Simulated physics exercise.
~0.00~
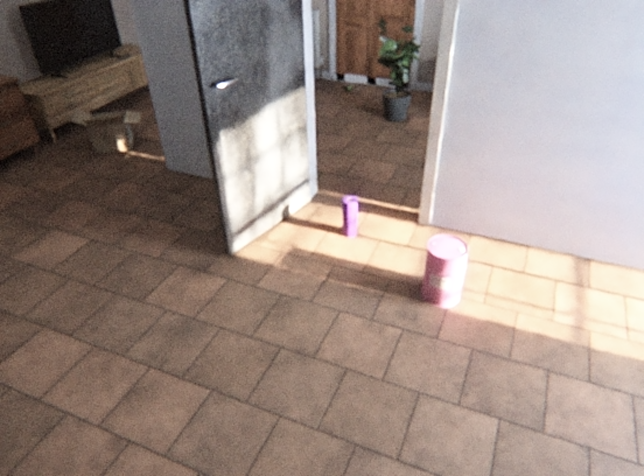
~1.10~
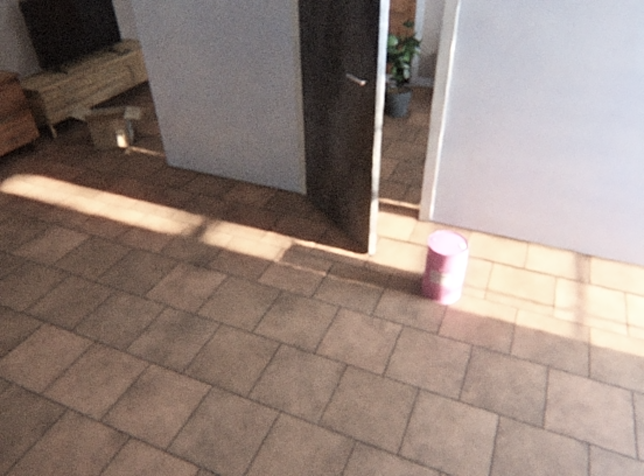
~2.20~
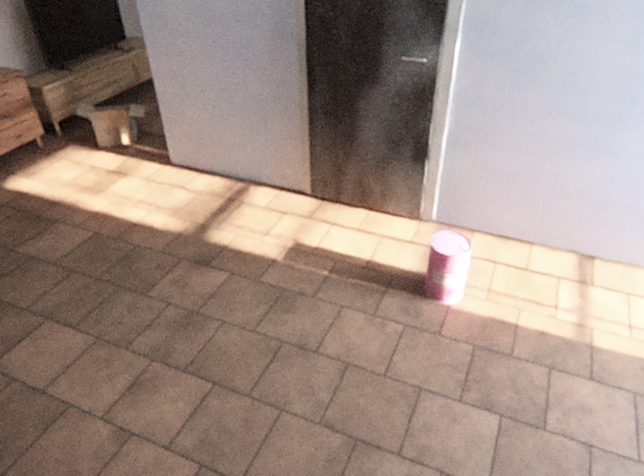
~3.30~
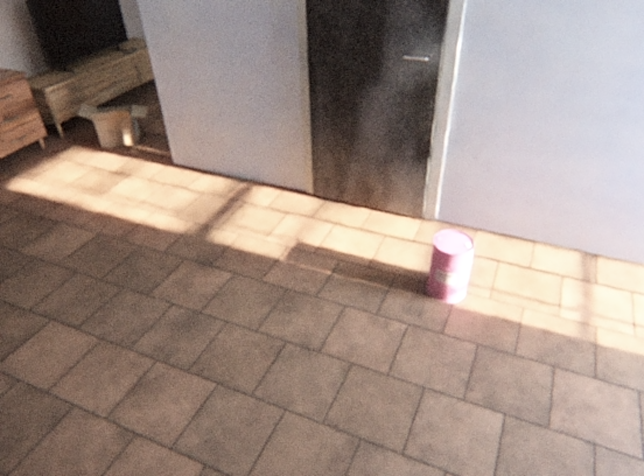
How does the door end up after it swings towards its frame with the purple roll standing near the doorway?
The door ends up fully shut in its frame, and the purple roll does not keep it from closing.
